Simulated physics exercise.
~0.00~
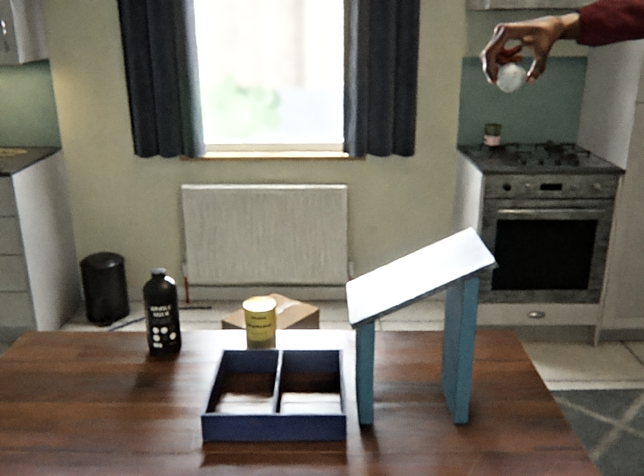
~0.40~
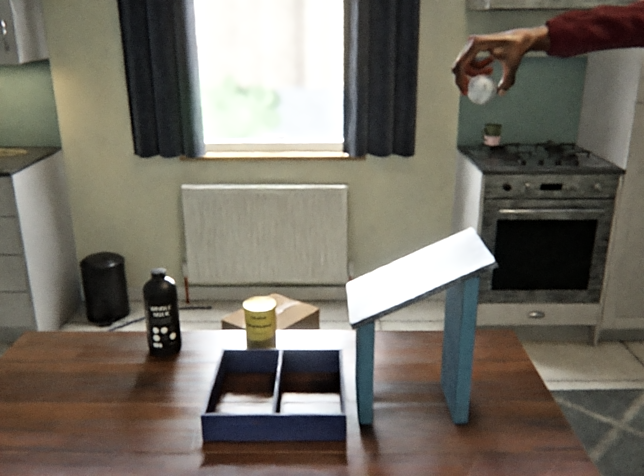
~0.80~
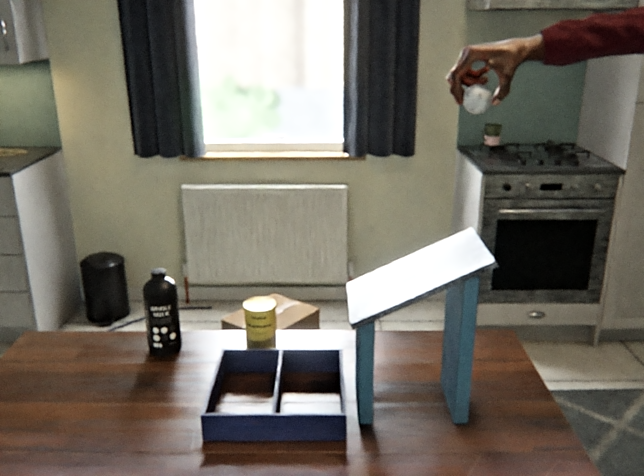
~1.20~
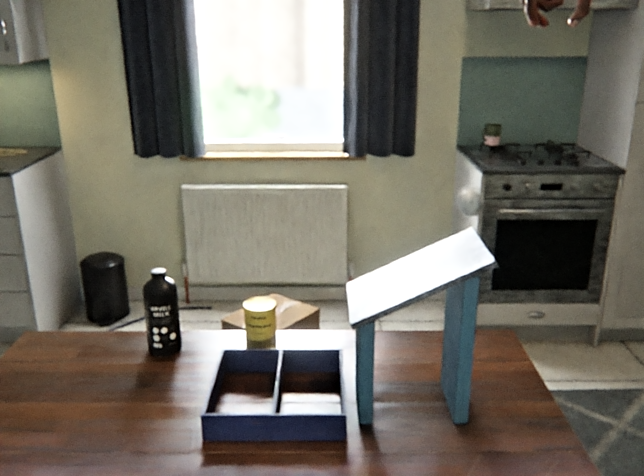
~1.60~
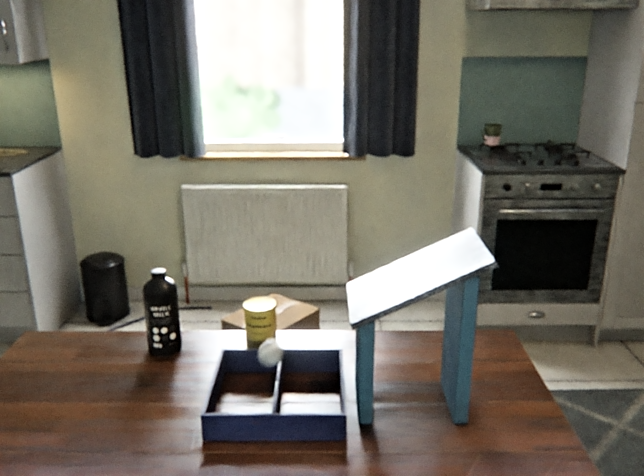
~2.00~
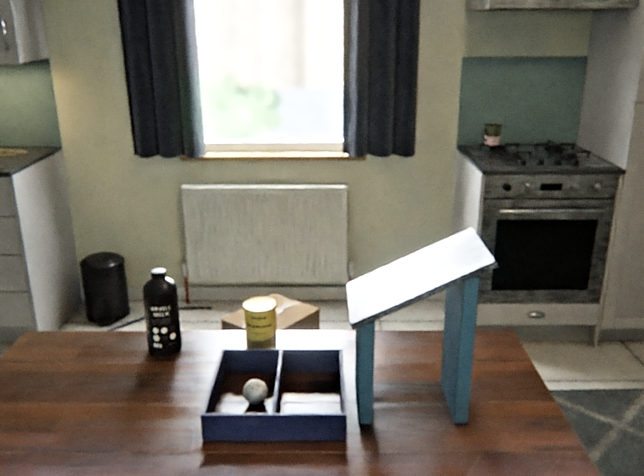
A white ball is held in the fingertips of a hand reaching in from the upper right, high above a sloping white board on blue legs. The hand carries it a little to the left and lowers it slightly over the wooden table. Then the fingers let go and draw back upward as the ball drops towards the board. The ball next appears further left and lower, above the dark blue two-part tray. It comes down into the left compartment, farther from the board, and is last seen there, while the yellow tin and black bottle stand undisturbed.
